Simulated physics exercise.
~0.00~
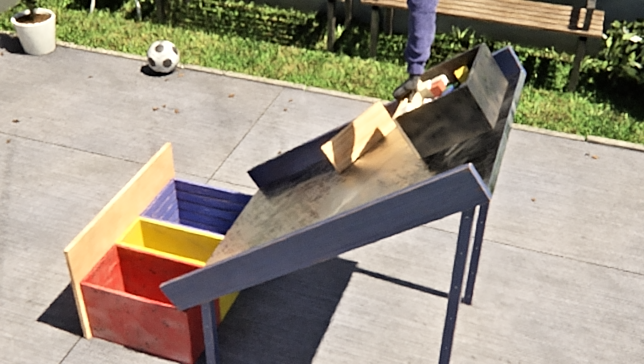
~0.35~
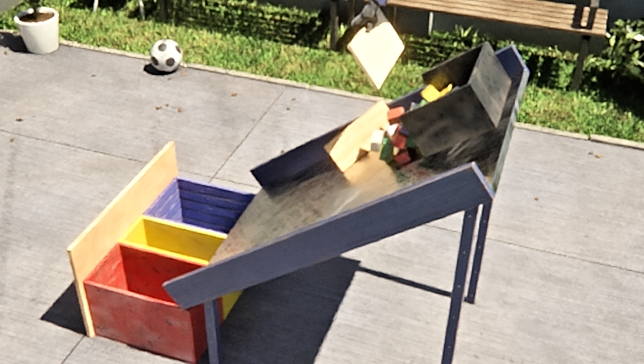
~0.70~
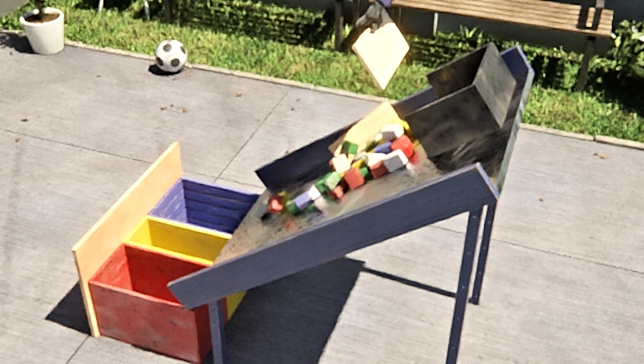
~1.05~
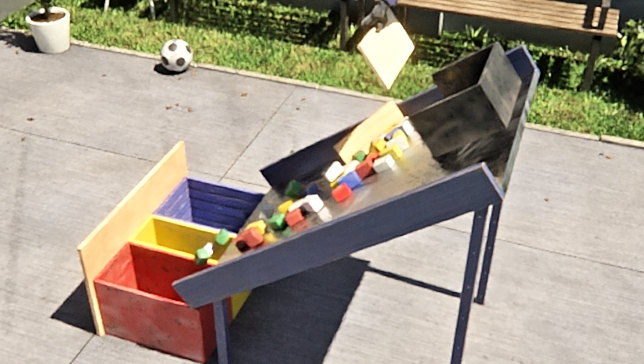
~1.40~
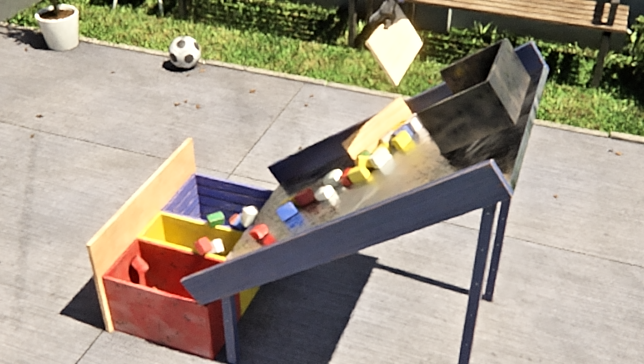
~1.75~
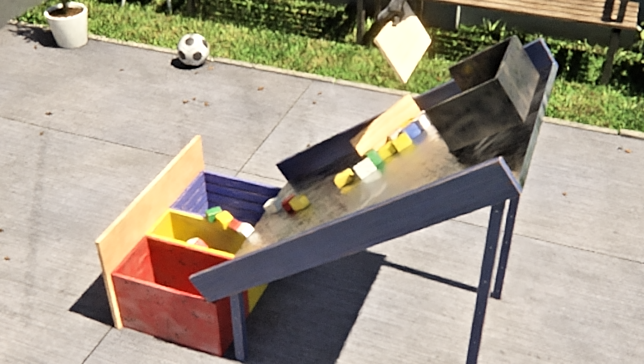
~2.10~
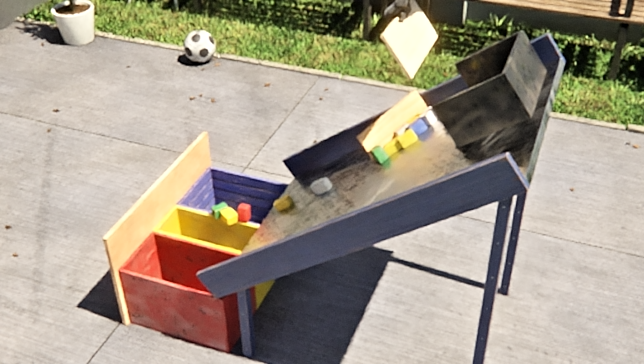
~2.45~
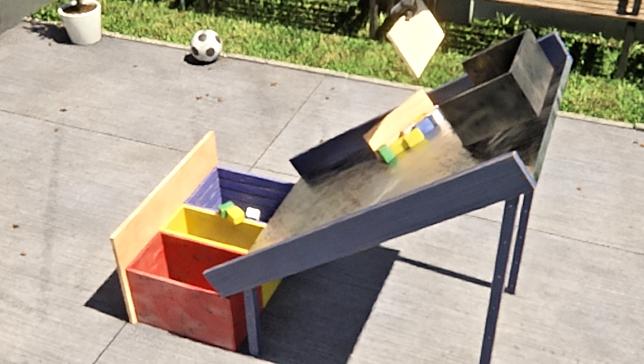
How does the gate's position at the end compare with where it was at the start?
At the start the gate is down at the mouth of the black pen, in front of the bricks. By the end it is held up in the air, clear of the chute.
Toy bricks sliding down a chute table after a gate lifts, most landing in the yellow tub, several staying on the slope.
